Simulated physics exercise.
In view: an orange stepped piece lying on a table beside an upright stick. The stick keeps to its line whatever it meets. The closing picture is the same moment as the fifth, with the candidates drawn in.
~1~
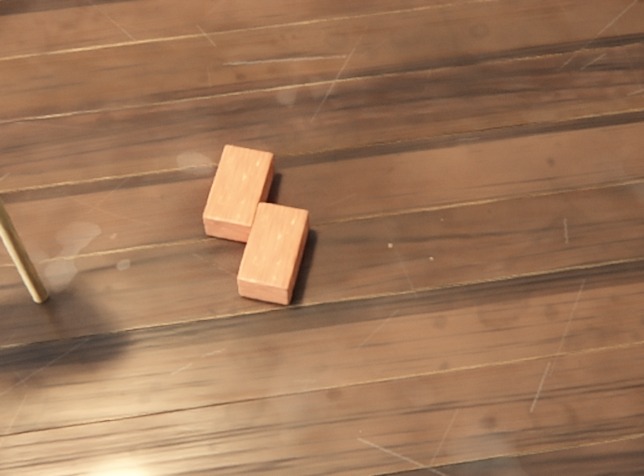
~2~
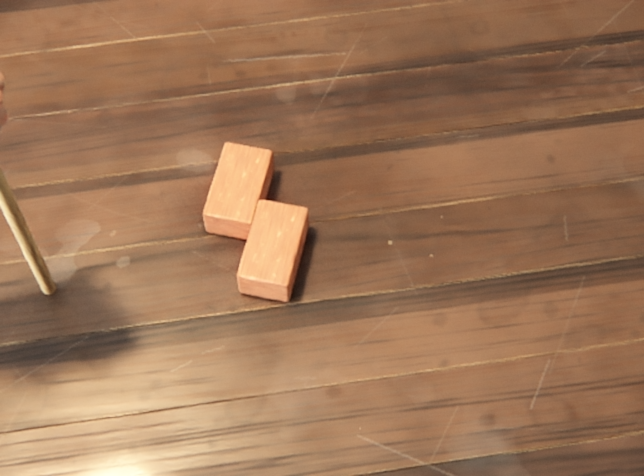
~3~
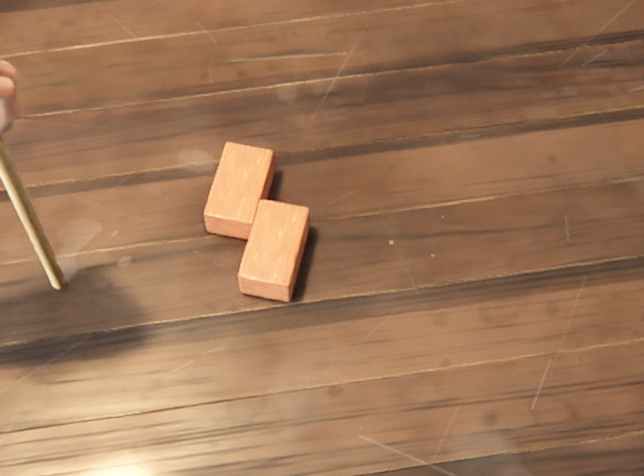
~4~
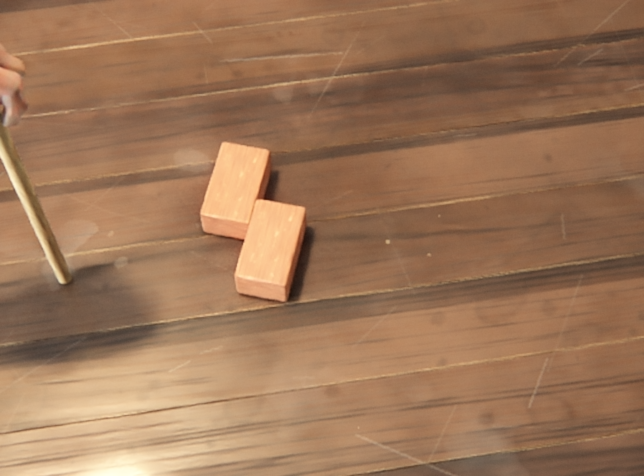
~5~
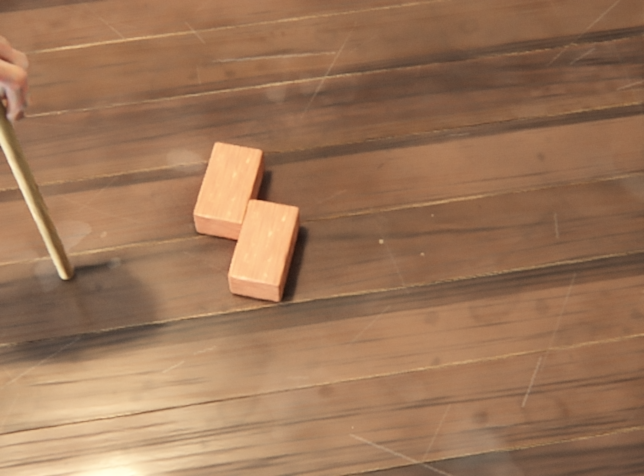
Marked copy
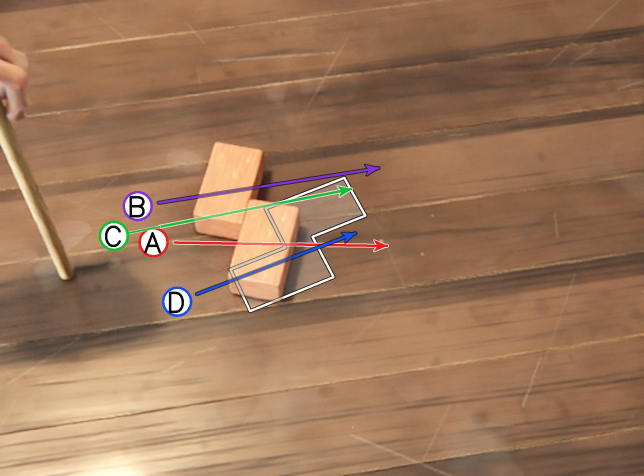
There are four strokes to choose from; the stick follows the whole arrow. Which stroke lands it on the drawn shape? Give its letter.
With B it matches the outline.
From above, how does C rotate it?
It turns clockwise.
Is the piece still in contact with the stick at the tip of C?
Yes.
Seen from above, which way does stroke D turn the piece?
On that stroke, anticlockwise.
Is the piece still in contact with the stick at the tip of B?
At the end, no.
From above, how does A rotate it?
Anticlockwise.
On the marked copy, A from (175, 243) to (387, 246); B from (158, 203) to (379, 168); C from (160, 227) to (351, 189); D from (197, 294) to (355, 233).
Taking B. A third of the way, foot of the stick (240, 191), piece (266, 183).
Two thirds of the way, foot of the stick (319, 178), piece (312, 192).
When it is over, foot of the stick (378, 169), piece (317, 195); it fills the outline.
As for the rest, A leaves the piece out of the outline, at (292, 198); C leaves the piece out of the outline, at (355, 199); D leaves the piece out of the outline, at (266, 194).
